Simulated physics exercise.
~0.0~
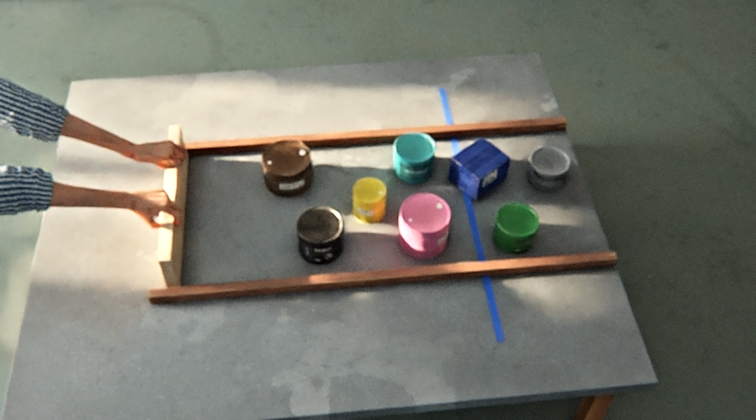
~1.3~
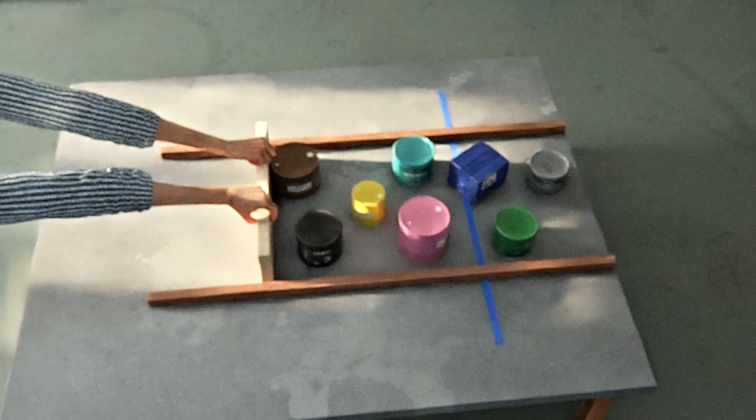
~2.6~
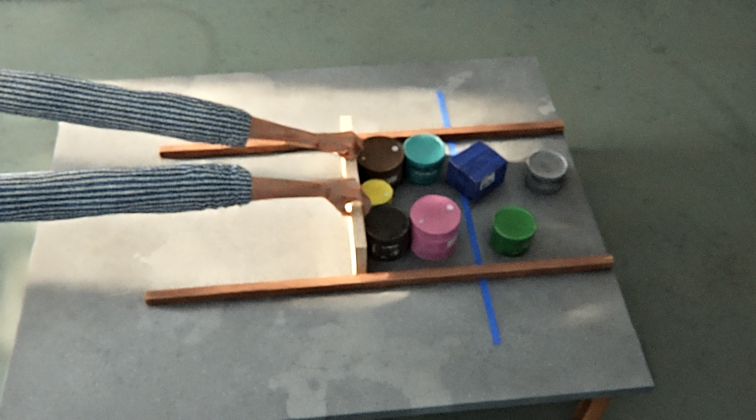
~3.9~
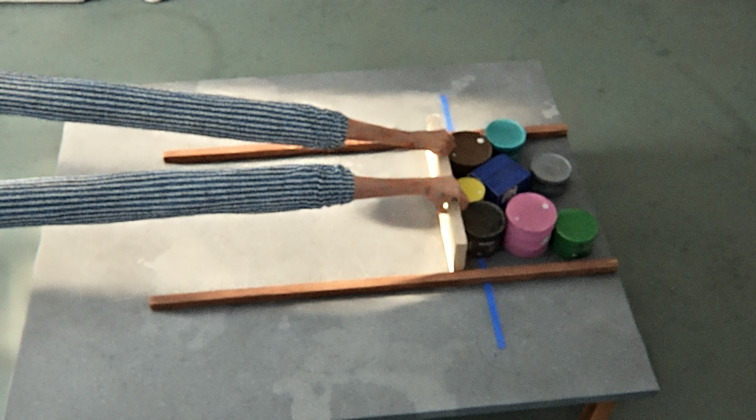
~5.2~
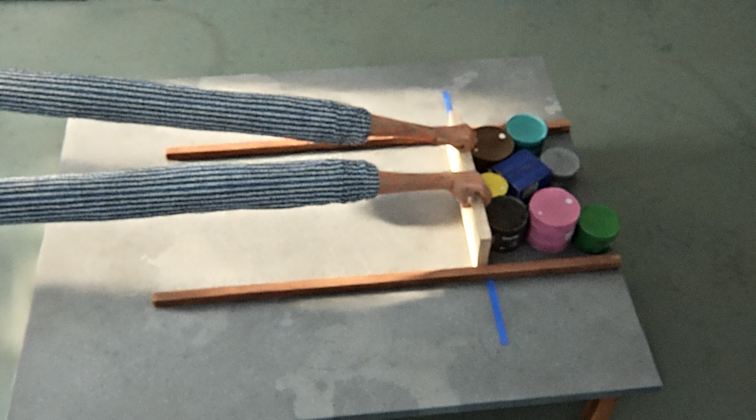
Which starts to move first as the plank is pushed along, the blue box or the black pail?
The black pail starts to move first, sliding right with the plank while the blue box is still in its original place.
